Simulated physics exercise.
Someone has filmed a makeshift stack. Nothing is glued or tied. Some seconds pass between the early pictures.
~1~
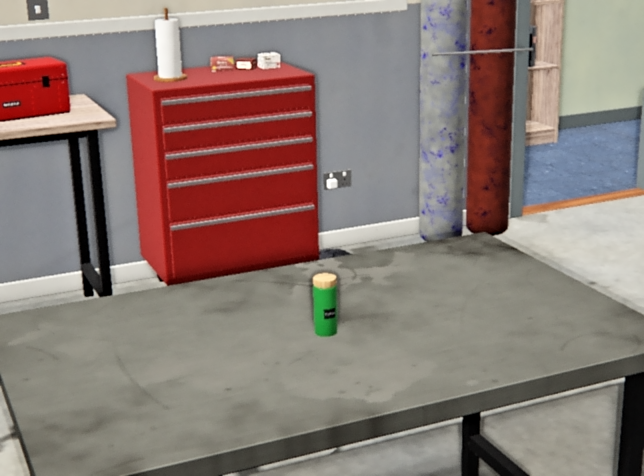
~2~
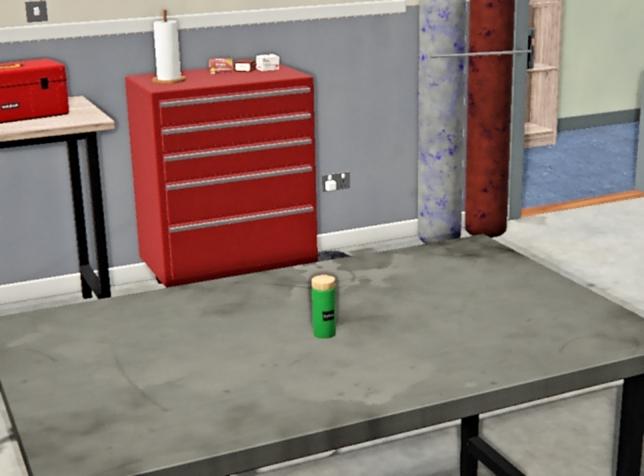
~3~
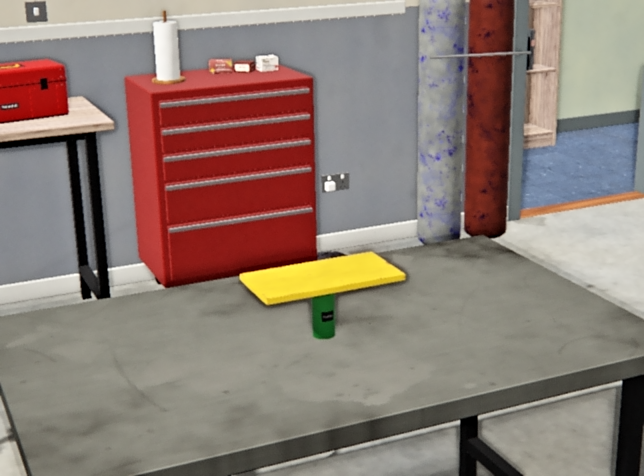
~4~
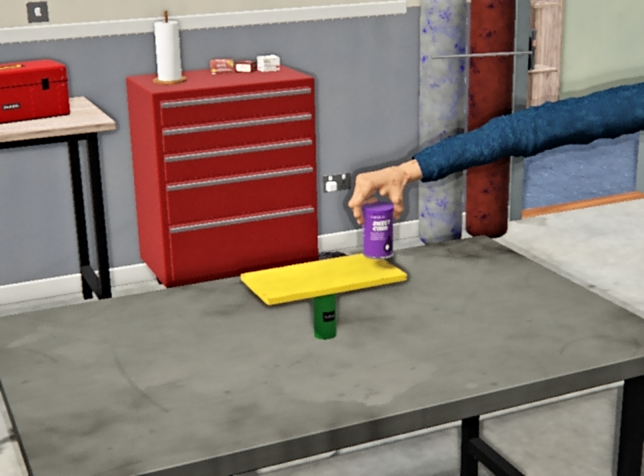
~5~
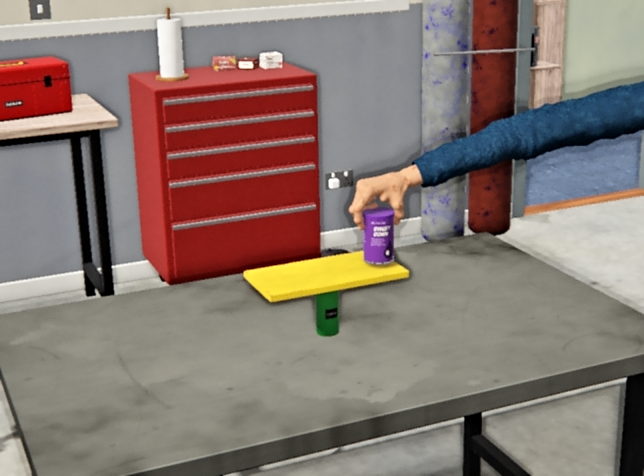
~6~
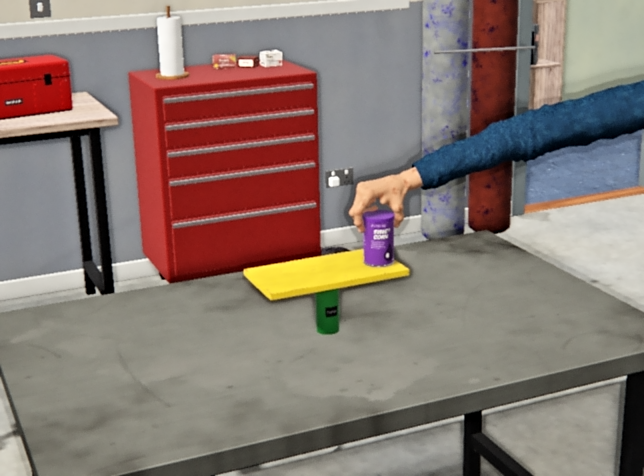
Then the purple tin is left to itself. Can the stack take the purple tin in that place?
The stack comes apart.
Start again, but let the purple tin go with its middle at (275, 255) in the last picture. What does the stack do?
Then it comes apart.
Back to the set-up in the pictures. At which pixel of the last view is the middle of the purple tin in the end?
Near (430, 302).
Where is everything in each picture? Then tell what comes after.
In the first frame, the last thing is not in view yet; green shaker (325, 305).
In the second frame, the last thing is not in view yet; green shaker (324, 307).
In the third frame, the last thing is not in view yet; green shaker (323, 308).
The fourth frame shows coming down; purple tin (378, 230); green shaker (325, 308).
The fifth frame shows coming down; purple tin (379, 236); green shaker (327, 305).
The sixth frame shows in place under the hand; purple tin (379, 239); green shaker (327, 303).
Then, 0.40 s past the last view, purple tin now fallen; yellow board rocked 50° from its first pose.
Then, 0.70 s past the last view, yellow board now fallen; green shaker rocked 22° from its first pose.
Finally, fallen, green shaker, yellow board and purple tin. Final places as the last picture's camera would see them, purple tin near (430, 302). The stack gives way.
